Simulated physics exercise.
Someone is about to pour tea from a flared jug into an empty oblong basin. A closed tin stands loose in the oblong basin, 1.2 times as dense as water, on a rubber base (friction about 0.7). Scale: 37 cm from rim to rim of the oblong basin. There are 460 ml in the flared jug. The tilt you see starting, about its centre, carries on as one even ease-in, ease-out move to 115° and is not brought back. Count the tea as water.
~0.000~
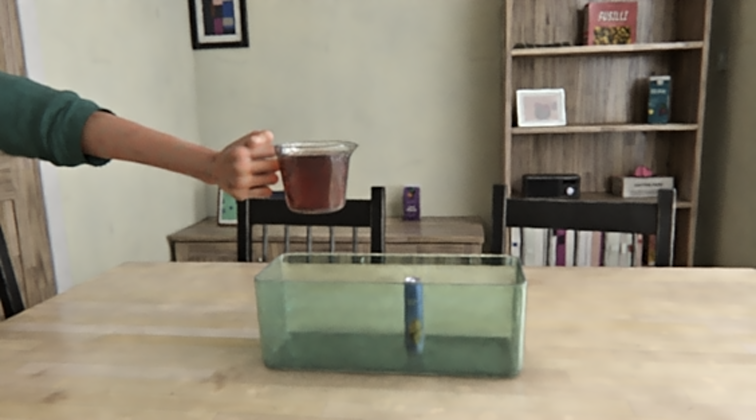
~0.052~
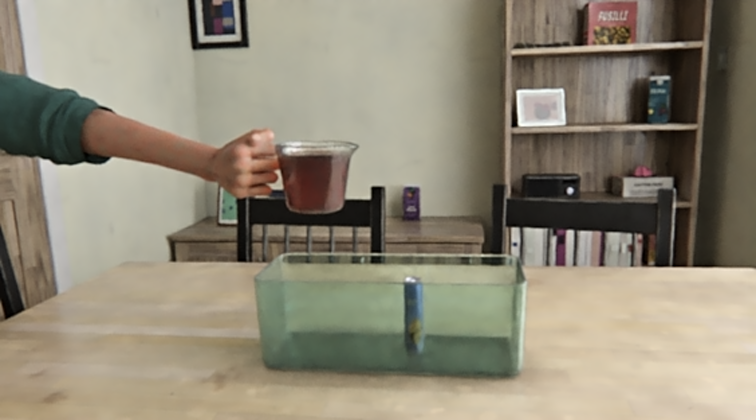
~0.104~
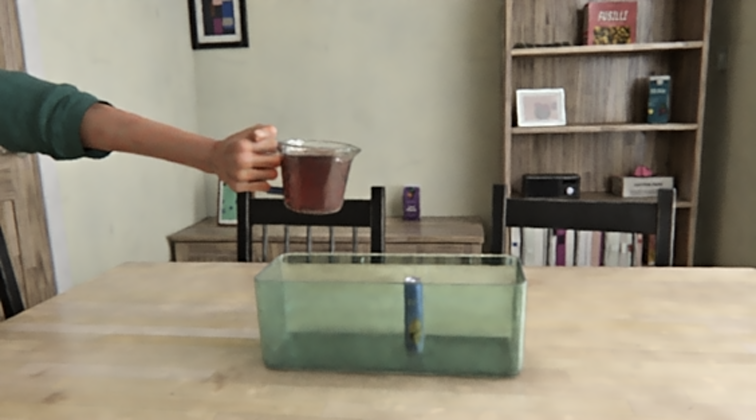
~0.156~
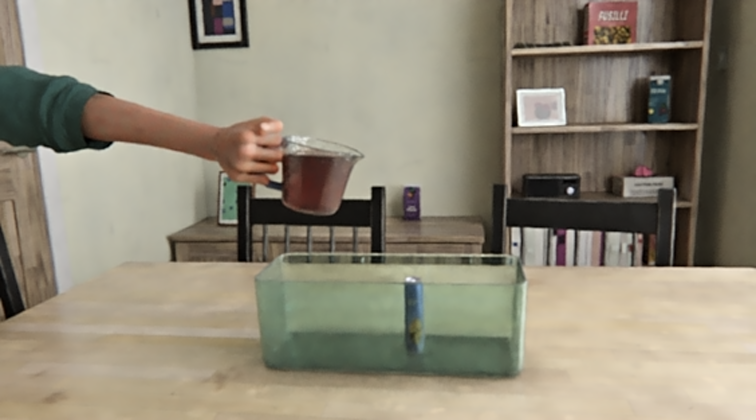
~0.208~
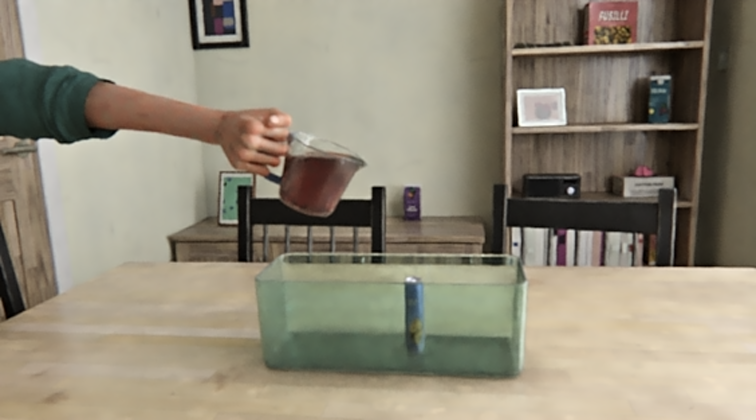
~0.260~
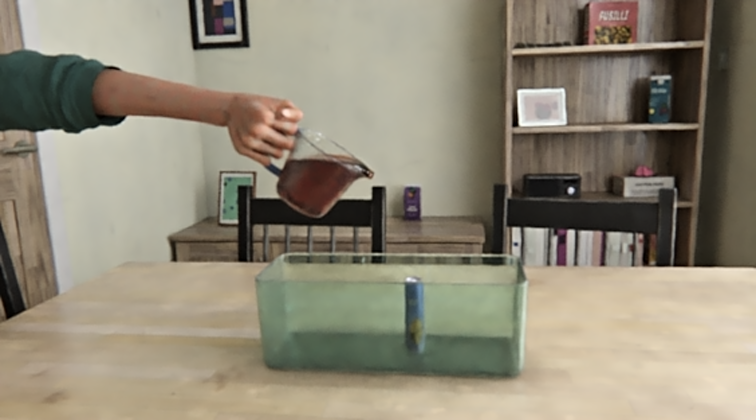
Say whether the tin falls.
The tin topples.
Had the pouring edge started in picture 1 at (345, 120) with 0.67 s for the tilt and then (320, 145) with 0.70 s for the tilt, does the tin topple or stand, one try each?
First it falls; then it stays up.
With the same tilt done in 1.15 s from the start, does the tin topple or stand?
The tin topples.
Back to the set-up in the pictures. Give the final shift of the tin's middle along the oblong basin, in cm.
Some 8.5 cm.
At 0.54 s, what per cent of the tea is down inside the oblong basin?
Near 36 in a hundred.
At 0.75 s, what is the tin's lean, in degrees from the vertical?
About 15°.
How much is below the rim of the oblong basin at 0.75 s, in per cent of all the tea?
Near 94 in a hundred.
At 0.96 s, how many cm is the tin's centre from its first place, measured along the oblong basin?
Some 8 cm.
By 0.54 s the tilt is 101° and 33 per cent is still to pour; the tin stands where it began.
By 0.75 s the tilt is 115° and 1 per cent is still to pour; the tin leans 15°.
By 0.96 s the tilt is 115° and 0 per cent is still to pour; the tin lies on its side.
By 1.20 s the tilt is 115° and 0 per cent is still to pour; the tin lies on its side.
At rest the tin lies on its side.
